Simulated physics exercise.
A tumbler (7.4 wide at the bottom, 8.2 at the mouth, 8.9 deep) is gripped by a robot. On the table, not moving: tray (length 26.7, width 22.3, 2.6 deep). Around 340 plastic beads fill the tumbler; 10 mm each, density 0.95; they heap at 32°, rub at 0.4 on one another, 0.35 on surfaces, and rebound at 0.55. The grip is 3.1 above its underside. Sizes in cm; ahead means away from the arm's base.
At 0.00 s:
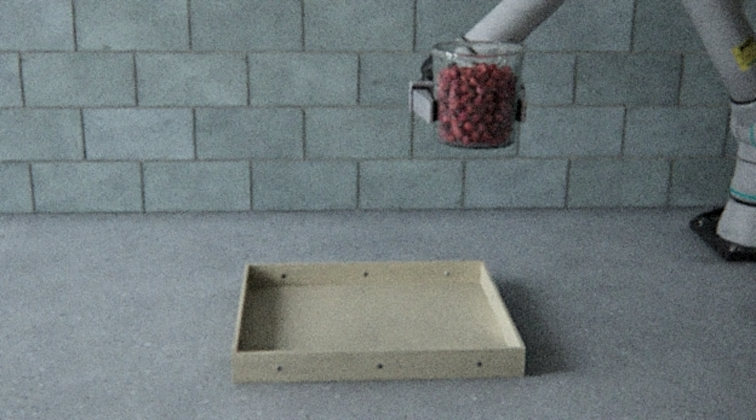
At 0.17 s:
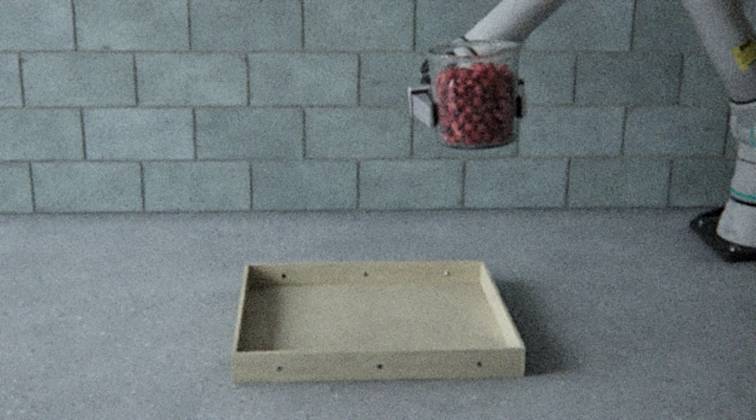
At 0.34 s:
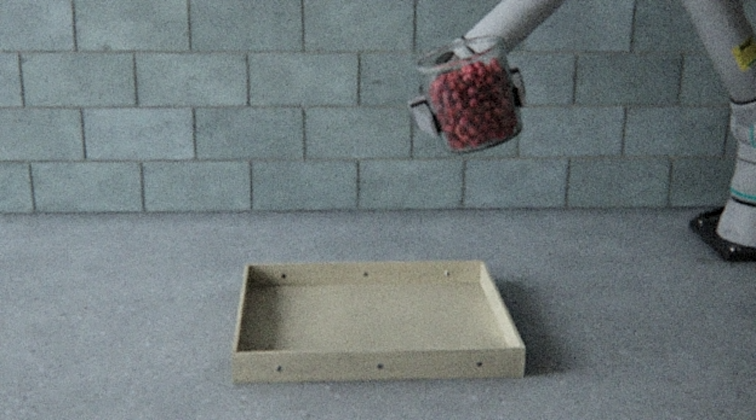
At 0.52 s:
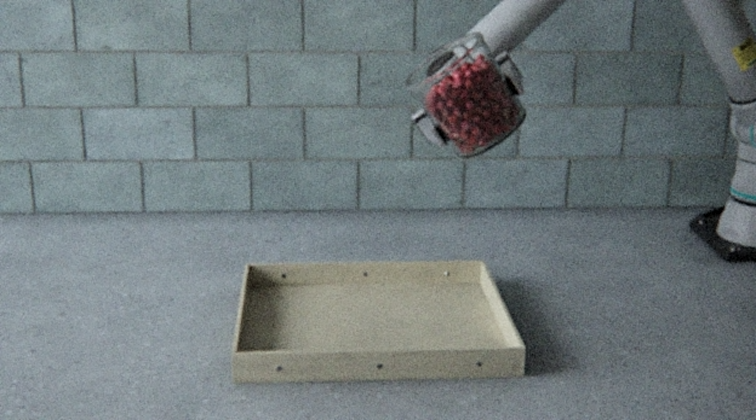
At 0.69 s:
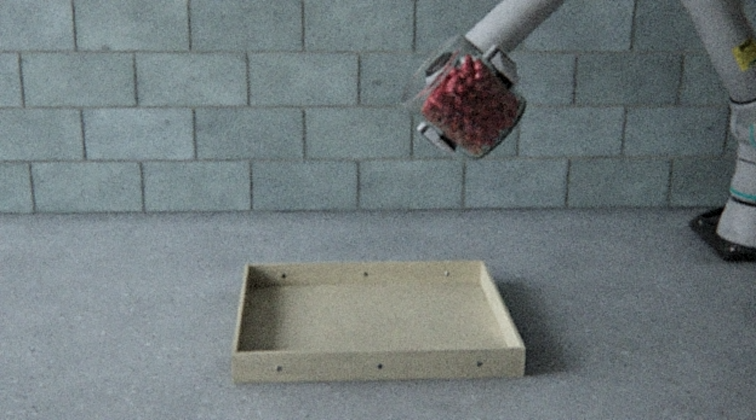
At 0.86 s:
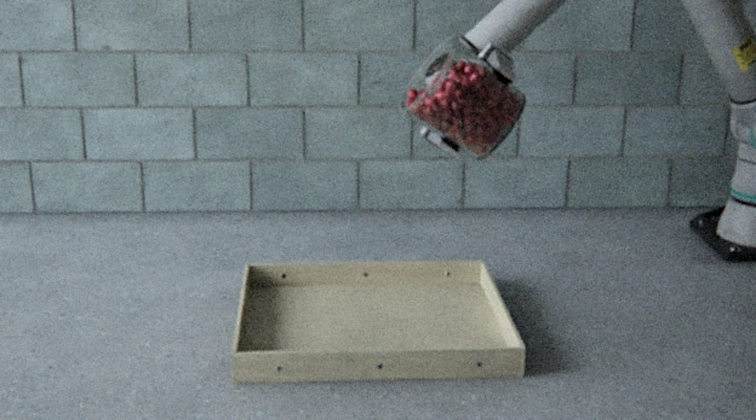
Against a grey-green block wall, a robot arm held a clear tumbler of red beads above a shallow wooden tray and tilted it steadily to the left, the beads shifting toward its rim.
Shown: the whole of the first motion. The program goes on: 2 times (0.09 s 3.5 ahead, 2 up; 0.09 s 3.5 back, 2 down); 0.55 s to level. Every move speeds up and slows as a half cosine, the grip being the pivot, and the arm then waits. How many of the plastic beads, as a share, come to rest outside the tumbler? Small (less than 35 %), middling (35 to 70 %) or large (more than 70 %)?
Share outside the tumbler: Middling (35 to 70 %).
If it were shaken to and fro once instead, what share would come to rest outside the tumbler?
Then about 45 per cent.
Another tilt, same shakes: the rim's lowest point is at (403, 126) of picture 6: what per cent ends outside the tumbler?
Some 80 per cent.
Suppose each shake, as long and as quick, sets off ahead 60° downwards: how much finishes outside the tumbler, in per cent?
Some 10 per cent.
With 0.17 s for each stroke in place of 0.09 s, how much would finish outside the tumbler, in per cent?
It would be near 10 per cent.
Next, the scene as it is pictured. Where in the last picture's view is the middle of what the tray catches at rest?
Near (303, 320).
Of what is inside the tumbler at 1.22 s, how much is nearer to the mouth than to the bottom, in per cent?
About 75 per cent.
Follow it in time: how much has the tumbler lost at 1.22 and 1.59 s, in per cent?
About 45, 55.
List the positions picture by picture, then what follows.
In the first picture, tumbler middle at (476, 96), level; upper third of the load around (477, 78), from x 440 to 510, top at y 65; 340 in the tumbler.
In the second picture, tumbler middle at (475, 96), tilted 5° forward; upper third of the load around (476, 78), from x 440 to 510, top at y 65.
In the third picture, tumbler middle at (472, 97), tilted 19° forward; upper third of the load around (473, 81), from x 435 to 515, top at y 60.
In the fourth picture, tumbler middle at (468, 98), tilted 35° forward; upper third of the load around (470, 82), from x 430 to 515, top at y 55.
In the fifth picture, tumbler middle at (466, 101), tilted 49° forward; upper third of the load around (467, 85), from x 425 to 515, top at y 55.
In the sixth picture, tumbler middle at (465, 102), tilted 54° forward; upper third of the load around (469, 87), from x 410 to 515, top at y 65; 340 in the tumbler.
After 1.22 s, tilted 54° forward, highest piece 28 above the table; 180 in the tumbler, 112 in the tray, 1 on the table or floor, 47 in flight or on a rim.
After 1.59 s, tilted 13° forward, highest piece 28 above the table; 162 in the tray, 153 in the tumbler, 18 on the table or floor, 7 in flight or on a rim.
After 1.97 s, level, highest piece 26 above the table; 164 in the tray, 153 in the tumbler, 23 on the table or floor.
After 3.02 s, level, highest piece 26 above the table; 164 in the tray, 153 in the tumbler, 23 on the table or floor.
At rest, 164 in the tray, 153 in the tumbler, 23 on the table or floor. That is 55 % outside the tumbler.
